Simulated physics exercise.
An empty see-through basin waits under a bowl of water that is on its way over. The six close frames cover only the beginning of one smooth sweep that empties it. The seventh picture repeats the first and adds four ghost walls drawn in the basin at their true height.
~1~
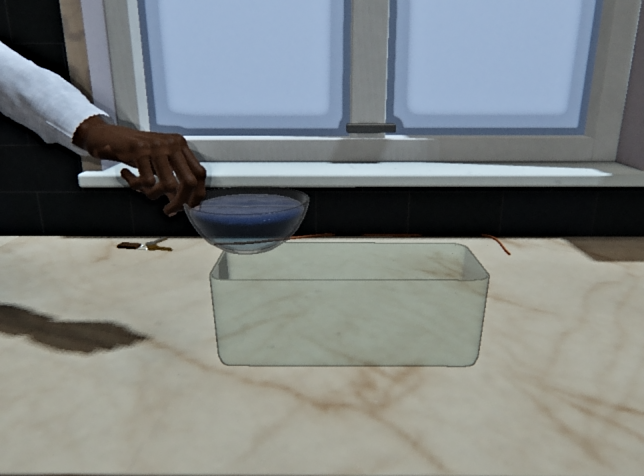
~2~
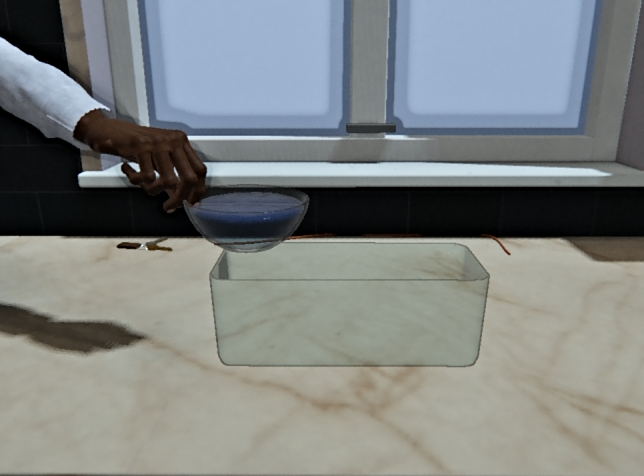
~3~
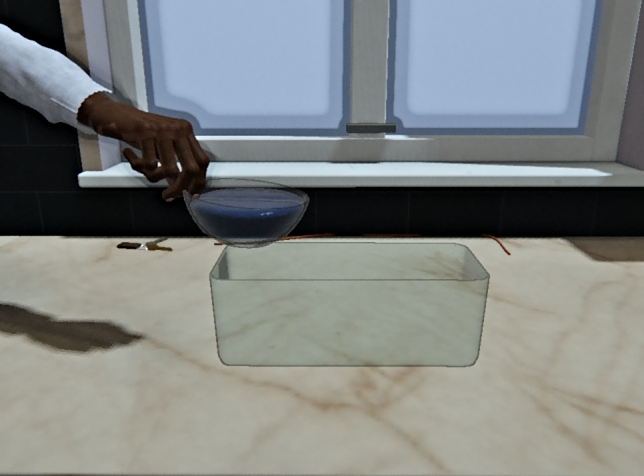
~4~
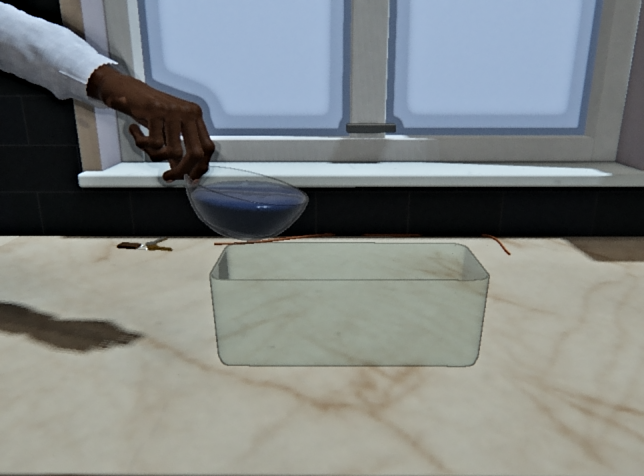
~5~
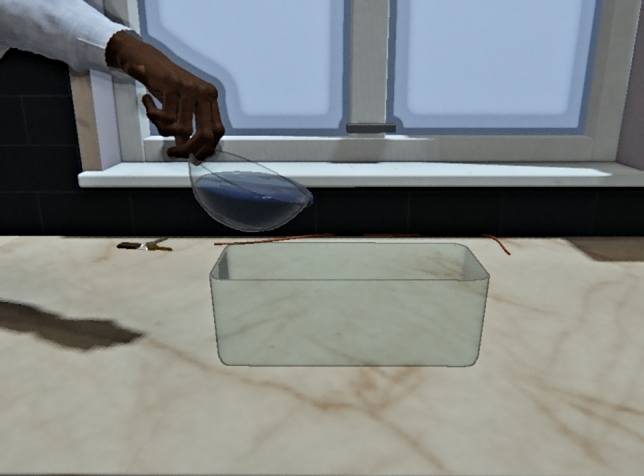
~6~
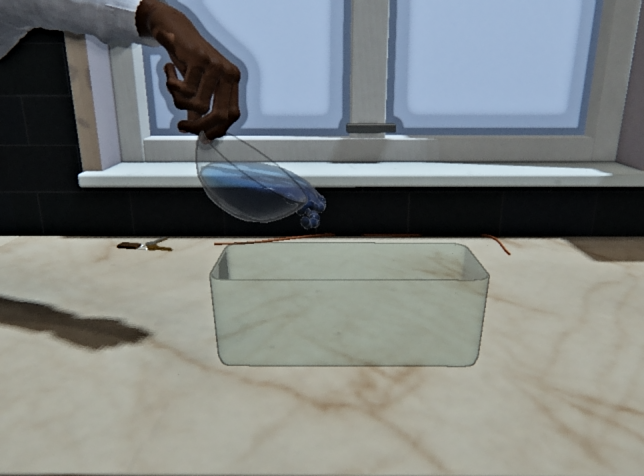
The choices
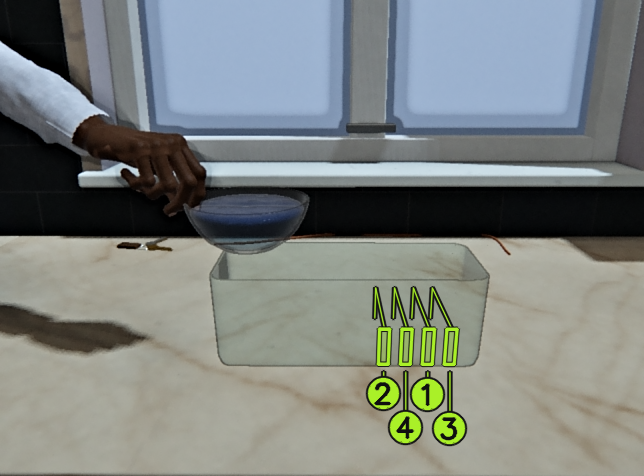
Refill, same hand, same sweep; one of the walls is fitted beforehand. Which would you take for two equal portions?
2.
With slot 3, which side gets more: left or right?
The left one.
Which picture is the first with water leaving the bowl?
In picture 5.
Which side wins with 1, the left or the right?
The left side.
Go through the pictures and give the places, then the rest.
In the first frame, upright, lip at (306, 198); basin from (219, 361) to (477, 362); nothing has left yet.
In the second frame, upright, lip at (306, 198); nothing has left yet.
In the third frame, tipped about 6°, lip at (306, 198); nothing has left yet.
In the fourth frame, tipped about 14°, lip at (306, 198); nothing has left yet.
In the fifth frame, tipped about 24°, lip at (306, 198); water is over the lip, down to (310, 201).
In the sixth frame, tipped about 36°, lip at (306, 198); water is over the lip, down to (313, 222).
On the marked copy, 1 at (427, 372); 2 at (383, 371); 3 at (449, 372); 4 at (405, 371).
For slot 1, about 92 % ends left of the wall and 5 % right of it; 3 % is lost outside.
For slot 2, about 41 % ends left of the wall and 57 % right of it.
For slot 3, about 89 % ends left of the wall and 9 % right of it.
For slot 4, about 79 % ends left of the wall and 17 % right of it; 4 % is lost outside.
